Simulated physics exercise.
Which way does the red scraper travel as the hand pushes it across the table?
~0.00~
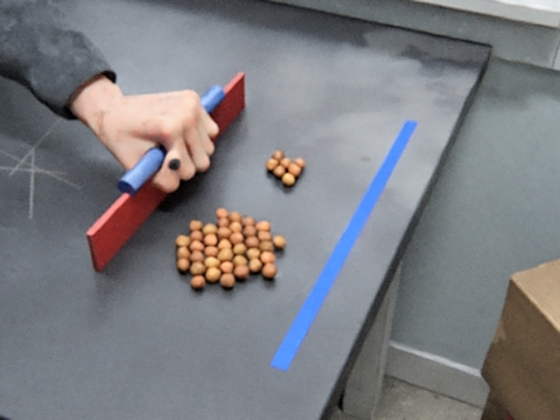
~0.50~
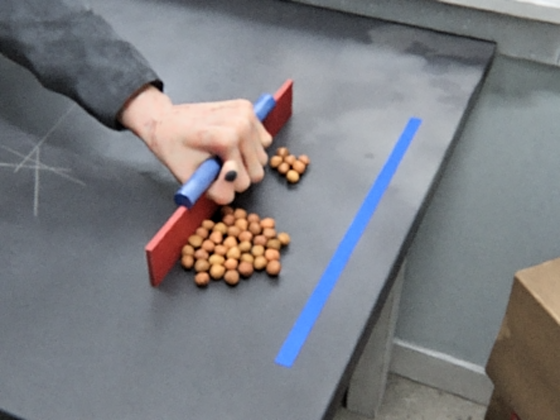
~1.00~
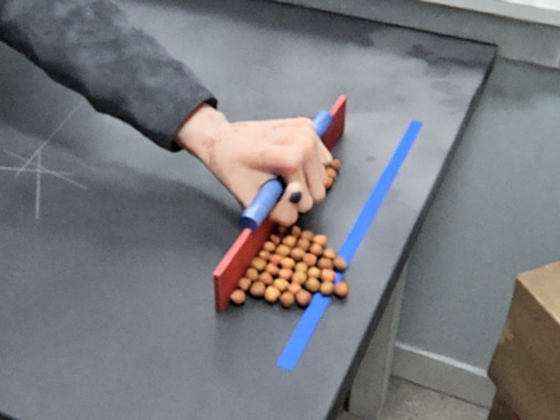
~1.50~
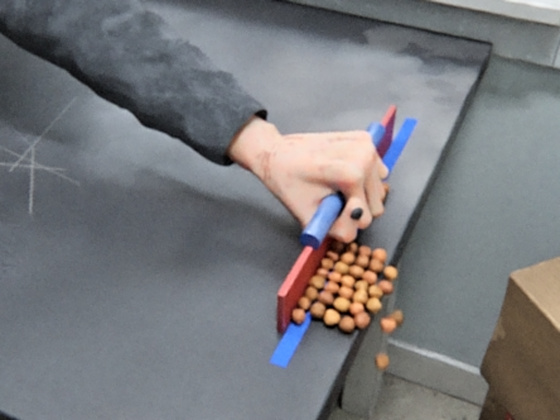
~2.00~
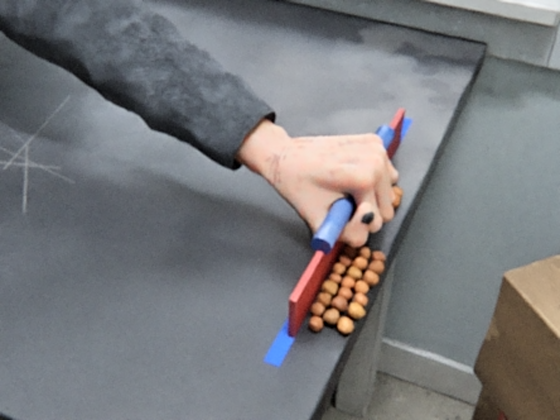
The red scraper moves to the right, toward the blue tape near the table's edge.
On a dark tabletop, a hand pushes small brown balls right with a red scraper, stopping at blue tape as some drop off.
